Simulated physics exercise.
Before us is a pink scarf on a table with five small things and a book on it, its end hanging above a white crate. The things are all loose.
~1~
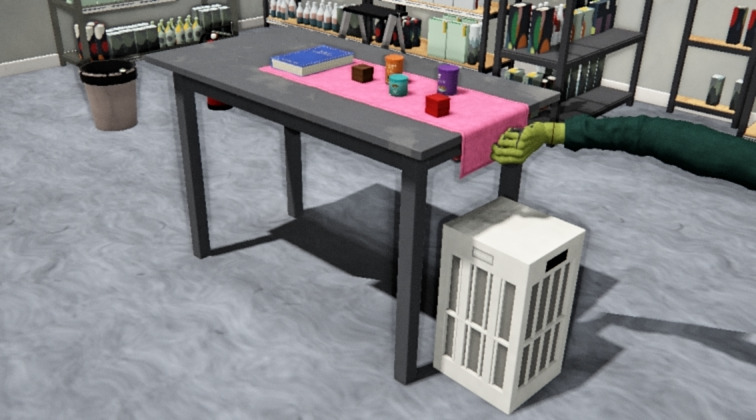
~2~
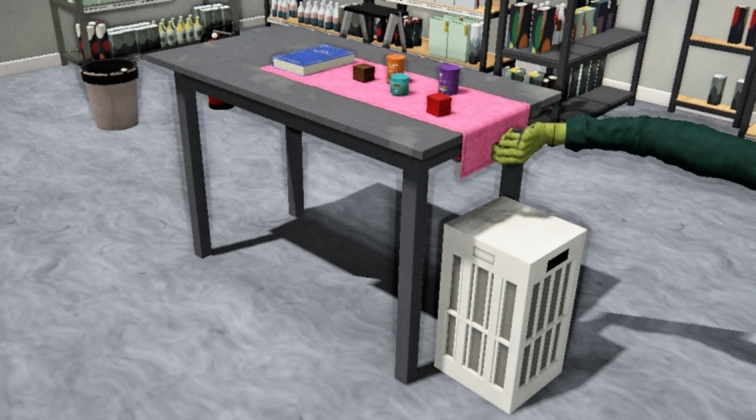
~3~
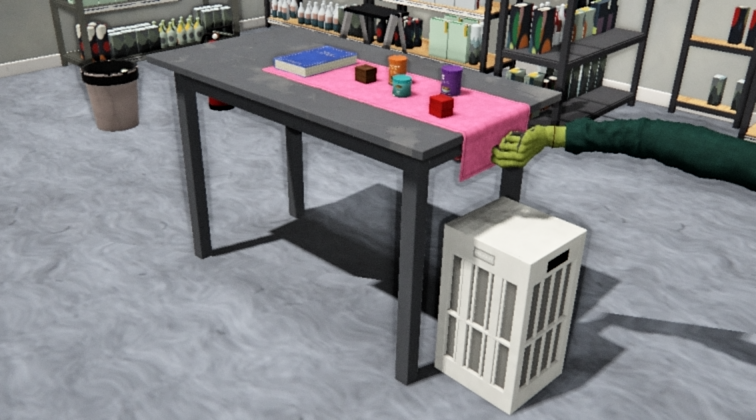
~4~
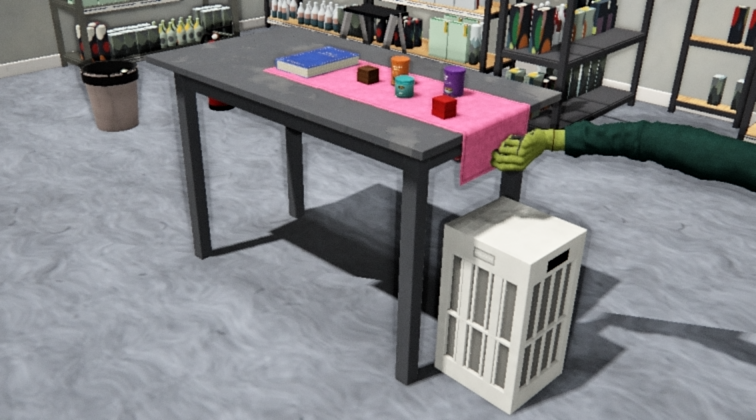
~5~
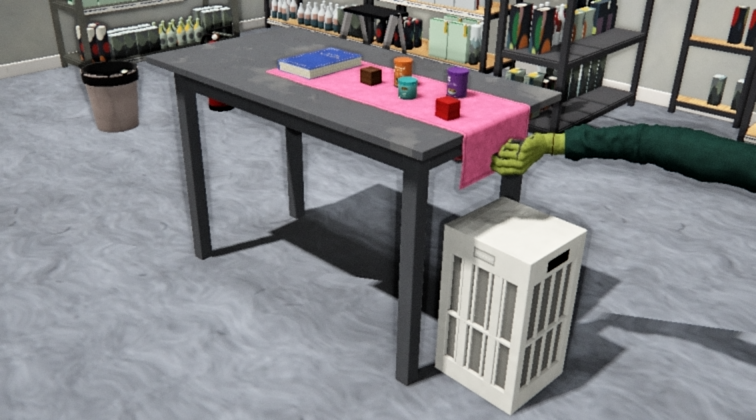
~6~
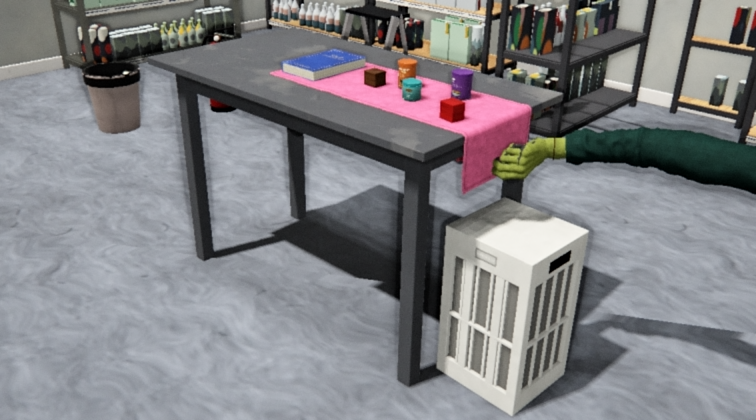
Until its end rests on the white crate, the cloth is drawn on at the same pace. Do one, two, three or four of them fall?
Tally: One.
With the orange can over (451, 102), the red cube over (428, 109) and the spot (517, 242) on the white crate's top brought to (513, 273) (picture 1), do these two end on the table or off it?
Here's what happens: The orange can leaves its perch, the red cube leaves its perch.
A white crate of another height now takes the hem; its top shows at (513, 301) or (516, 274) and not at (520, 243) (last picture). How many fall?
The tally is 3 and 2.
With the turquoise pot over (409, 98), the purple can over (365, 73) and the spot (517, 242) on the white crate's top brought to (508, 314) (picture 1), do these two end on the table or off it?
As for the turquoise pot, it leaves the top; as for the purple can, it stays in place.
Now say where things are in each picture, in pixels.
Hem (460, 179); red cube (438, 97); purple can (449, 67); turquoise pot (399, 77); orange can (395, 57); brown cube (363, 66); top of the crate (517, 242), in the first picture.
Hem (460, 179); red cube (439, 96), in the second picture.
Hem (459, 182); purple can (452, 68), in the third picture.
Hem (460, 185); turquoise pot (405, 78); top of the crate (518, 242), in the fourth picture.
Hem (459, 189); orange can (403, 60), in the fifth picture.
Hem (463, 194); red cube (453, 101); purple can (463, 71); turquoise pot (412, 81); orange can (408, 61); brown cube (375, 70), in the sixth picture.
Soon after, hem on the crate; red cube gone.
At rest, hem on the crate; red cube gone. The count of fallen things is one.
